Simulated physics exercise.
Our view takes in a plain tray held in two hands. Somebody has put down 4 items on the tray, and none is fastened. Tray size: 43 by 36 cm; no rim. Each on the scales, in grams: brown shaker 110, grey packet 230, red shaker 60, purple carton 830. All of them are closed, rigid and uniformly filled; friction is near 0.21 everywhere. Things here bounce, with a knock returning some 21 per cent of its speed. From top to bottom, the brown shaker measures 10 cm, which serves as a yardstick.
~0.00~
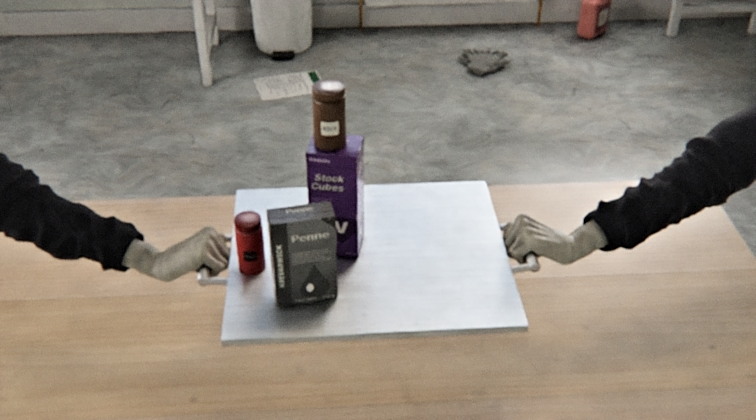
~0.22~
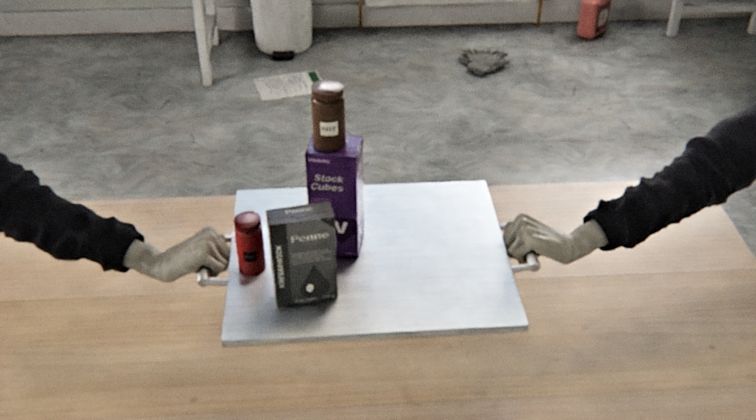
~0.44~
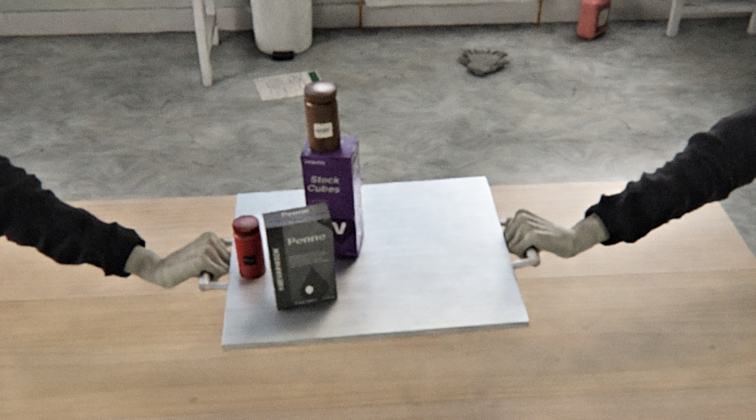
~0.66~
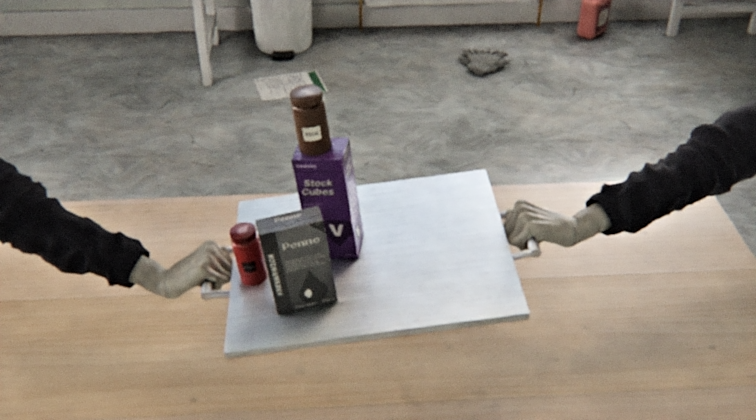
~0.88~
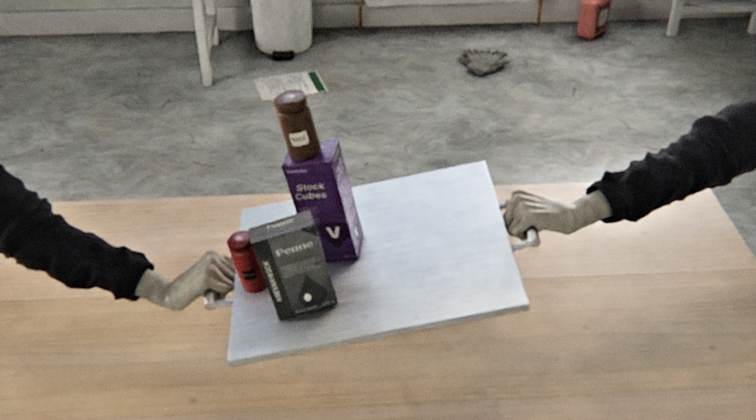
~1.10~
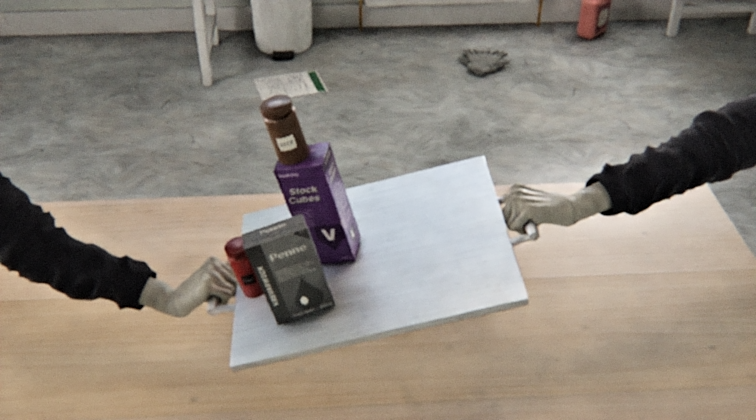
In a room with a grey floor, a pale wooden table is seen from the front and slightly above by a still camera. Two dark-sleeved arms grip a white tray holding a small red shaker and dark grey packet at left, with a brown shaker atop a purple carton behind them. The hands tilt the tray steadily, left edge down, and the items lean leftward with it.
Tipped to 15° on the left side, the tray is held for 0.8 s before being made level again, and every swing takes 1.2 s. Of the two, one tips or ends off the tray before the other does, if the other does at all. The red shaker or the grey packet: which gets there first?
The first one of the two.
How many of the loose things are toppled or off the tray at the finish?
Altogether, 4.
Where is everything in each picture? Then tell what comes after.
Tray level; red shaker (250, 243); grey packet (303, 255), in the first frame.
Tray level; brown shaker (329, 115); purple carton (336, 197), in the second frame.
Tray at 2°, left edge down; brown shaker (323, 117); purple carton (334, 198), in the third frame.
Tray at 7°, left edge down; brown shaker (310, 120); purple carton (330, 200), in the fourth frame.
Tray at 11°, left edge down; brown shaker (298, 125); purple carton (325, 203), in the fifth frame.
Tray at 14°, left edge down; red shaker (247, 267); grey packet (290, 271), in the sixth frame.
Around 1.70 s, tray at 15°, left edge down; brown shaker, grey packet and red shaker now off the tray; purple carton shifted 14 cm.
Around 2.10 s, tray at 15°, left edge down; purple carton now off the tray.
Finally (3.8 s), off the tray, brown shaker, grey packet, red shaker and purple carton. Final places as that camera would see them, red shaker near (194, 369), grey packet near (145, 393). Red shaker went at 1.40 s; grey packet went at 1.66 s.
